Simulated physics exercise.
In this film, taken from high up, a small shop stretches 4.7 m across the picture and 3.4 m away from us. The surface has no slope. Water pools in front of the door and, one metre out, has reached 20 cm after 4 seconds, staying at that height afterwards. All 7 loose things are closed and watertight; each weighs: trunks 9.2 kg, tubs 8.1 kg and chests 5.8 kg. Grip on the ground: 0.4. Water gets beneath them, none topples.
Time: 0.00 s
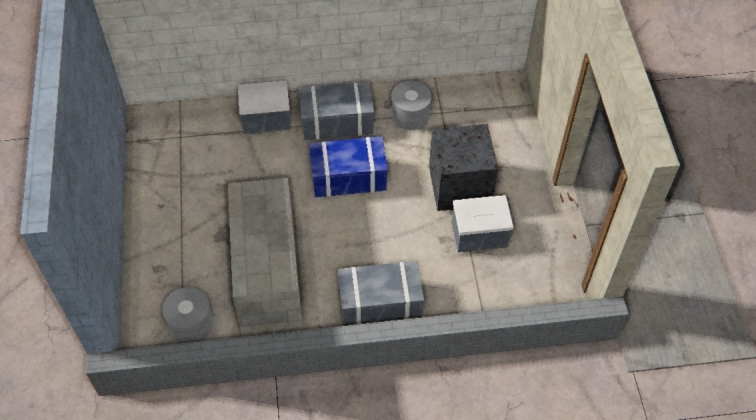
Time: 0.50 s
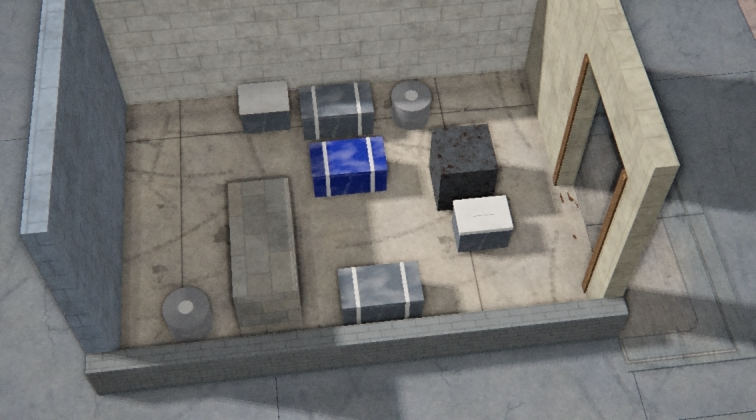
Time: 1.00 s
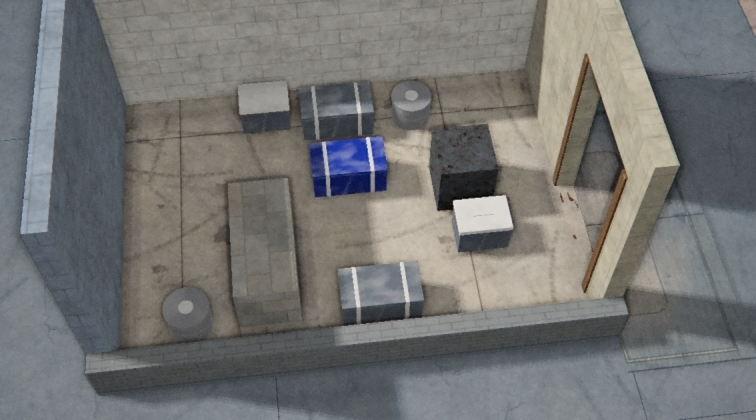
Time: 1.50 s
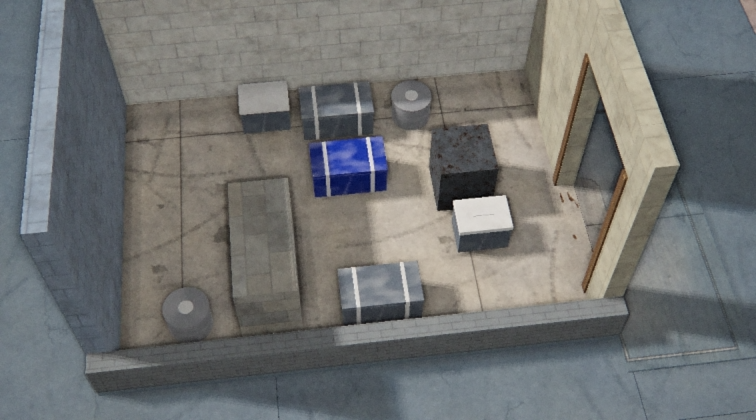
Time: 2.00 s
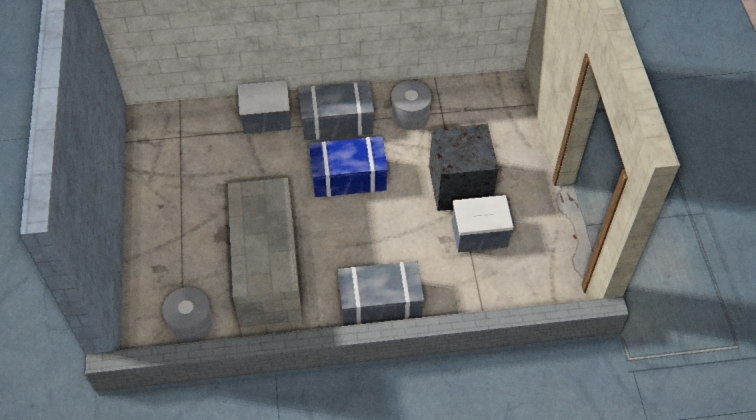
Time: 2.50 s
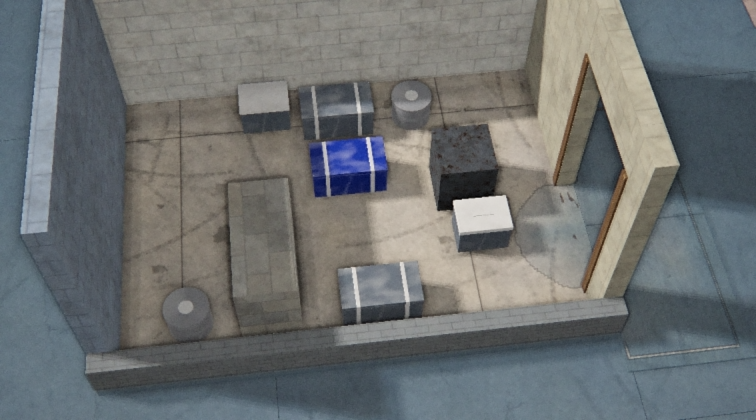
In a small roofless shop seen from above, the blue trunk, grey chests and round tubs stayed still while the ground outside turned bluish and a thin, clear puddle spread in through the doorway on the right.
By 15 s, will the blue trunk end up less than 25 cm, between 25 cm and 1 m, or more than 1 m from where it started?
It's set to drift part of a metre.
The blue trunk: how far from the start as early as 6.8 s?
About 20 cm out of place.
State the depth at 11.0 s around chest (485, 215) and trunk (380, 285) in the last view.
Roughly 7 and 13 cm.
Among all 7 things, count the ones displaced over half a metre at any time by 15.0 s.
I make it 5.
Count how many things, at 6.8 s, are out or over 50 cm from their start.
By that point, 1.
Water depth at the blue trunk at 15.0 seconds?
7 cm, roughly.
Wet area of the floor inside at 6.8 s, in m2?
About 11.5 m2 is covered.
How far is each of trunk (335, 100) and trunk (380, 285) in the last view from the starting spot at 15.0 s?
Net displacement, in order: 120 cm; 40 cm.
After 3.5 s the blue trunk is near (348, 156), 0.0 m from its start, aground; 0 afloat.
After 6.8 s the blue trunk is near (350, 142), 0.2 m from its start, aground; 2 afloat.
After 11.0 s the blue trunk is near (398, 127), 0.7 m from its start, afloat; 6 afloat.
After 15.0 s the blue trunk is near (331, 125), 0.4 m from its start, afloat; 7 afloat.
